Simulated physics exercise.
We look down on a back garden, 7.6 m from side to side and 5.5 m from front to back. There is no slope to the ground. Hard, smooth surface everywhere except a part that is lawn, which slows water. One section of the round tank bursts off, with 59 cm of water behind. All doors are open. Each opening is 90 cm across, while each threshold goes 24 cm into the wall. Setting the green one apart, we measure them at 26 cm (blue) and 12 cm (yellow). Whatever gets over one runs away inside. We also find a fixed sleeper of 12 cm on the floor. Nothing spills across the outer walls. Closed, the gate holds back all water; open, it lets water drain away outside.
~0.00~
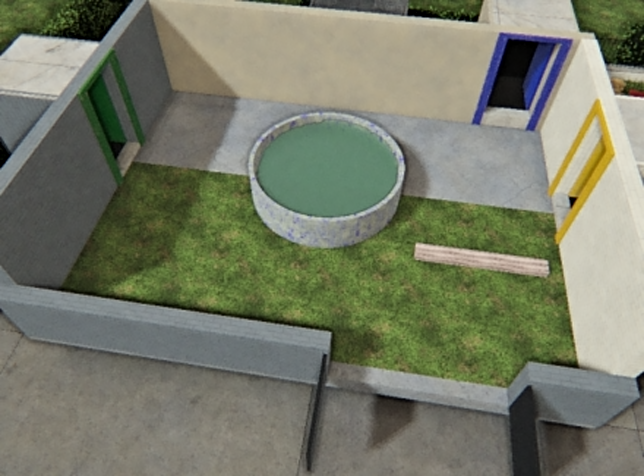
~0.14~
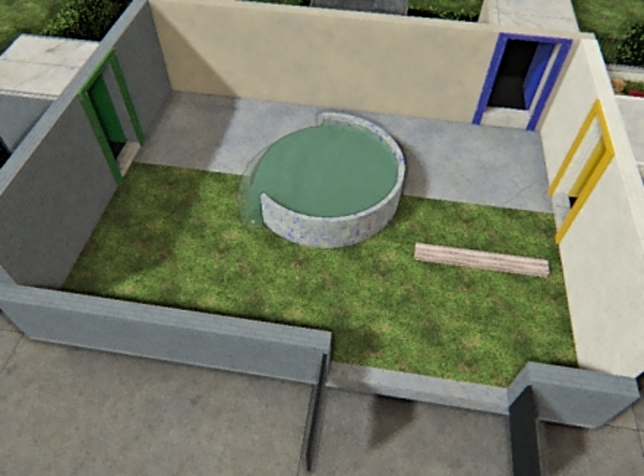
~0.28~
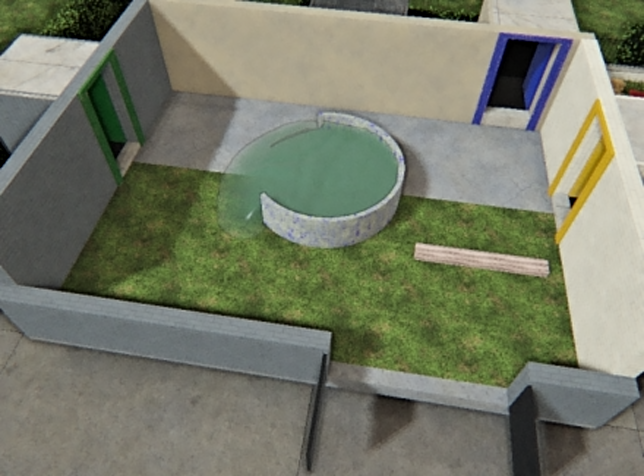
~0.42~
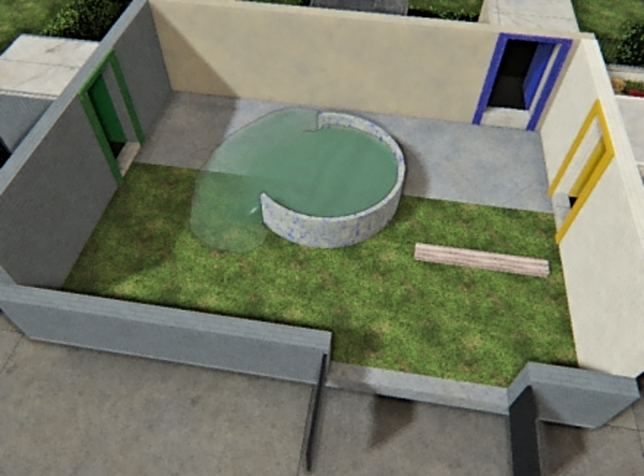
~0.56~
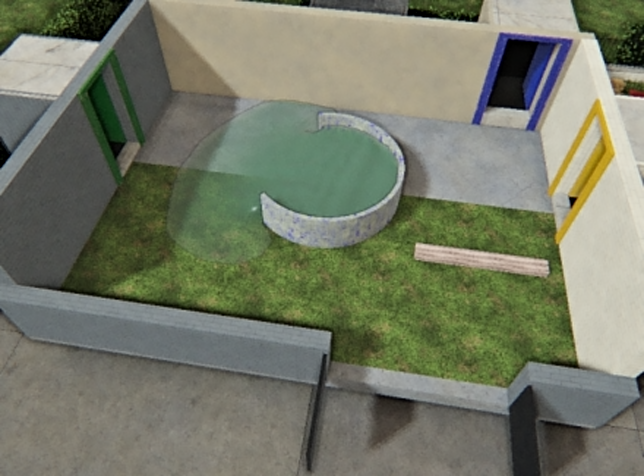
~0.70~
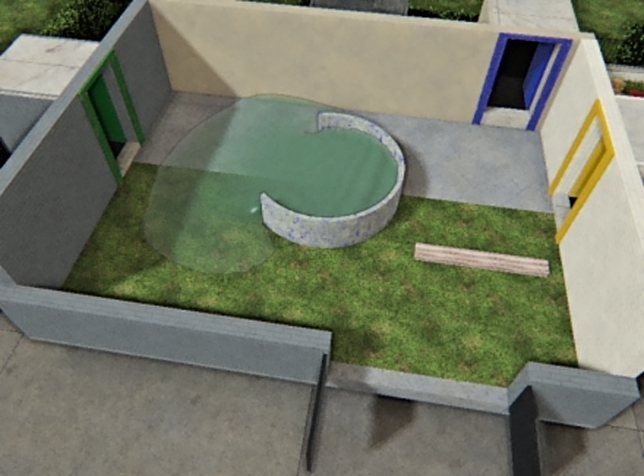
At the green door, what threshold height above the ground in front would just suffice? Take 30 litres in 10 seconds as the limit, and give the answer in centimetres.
21 cm.
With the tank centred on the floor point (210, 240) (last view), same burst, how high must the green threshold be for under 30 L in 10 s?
In this case, 24 cm or so.
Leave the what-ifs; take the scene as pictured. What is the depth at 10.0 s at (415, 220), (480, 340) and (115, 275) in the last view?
First 4, then 4, then 8 cm.
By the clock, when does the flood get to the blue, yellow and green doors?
Times - blue 5.5 seconds, yellow 7.0 seconds, green 1.0 seconds.
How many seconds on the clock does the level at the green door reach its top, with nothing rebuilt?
Approximately 2.6 s.
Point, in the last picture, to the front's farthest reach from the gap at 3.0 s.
Around (46, 316).
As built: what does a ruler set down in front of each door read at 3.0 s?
Door depths (cm): Blue = 0, yellow = 0, green = 26.
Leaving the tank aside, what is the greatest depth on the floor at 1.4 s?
I'd estimate roughly 42 cm.
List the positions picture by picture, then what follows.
The first picture shows still water, 59 cm deep, in the round tank at (327, 165); the green door at (114, 119) is dry.
In the second picture, the gap is at (264, 161), the front 0.3 m out at a hidden place; the back of the round tank holds 59 cm.
In the third picture, the gap is at (264, 163), the front 0.7 m out at (223, 222); the back of the round tank holds 59 cm.
In the fourth picture, water pours out at (264, 164) and has run 1.1 m, to (285, 111); about 8 cm deep outside, 59 cm at the back.
In the fifth picture, the front is at (266, 103), 1.5 m from the gap at (265, 165); 6.2 m2 of floor is wet, 59 cm left at the back.
In the sixth picture, the gap is at (264, 165), the front 1.9 m out at (149, 232); the back of the round tank holds 55 cm; 0.6 m in a straight line remain to the green door at (114, 119).
After 1.4 s water covers 35 % of the floor, deepest (42 cm) near (172, 93); 19 cm at the green door, 3 litres in over its 10 cm threshold.
After 3.0 s water covers 45 % of the floor, deepest (30 cm) near (156, 120); 26 cm at the green door, 122 litres in over its 10 cm threshold.
After 10.0 s water covers 95 % of the floor, deepest (8 cm) near (238, 346); 8 cm at the green door, 200 litres in over its 10 cm threshold.
At the green door as built, the water arrived by 1.1 s and peaked near 27 cm at 2.6 s.
Run again over the same 10 s with other heights there, 56 litres in over 18.5 cm, 13 litres over 24.5 cm. The limit of 30 litres is kept from about 21 cm up.
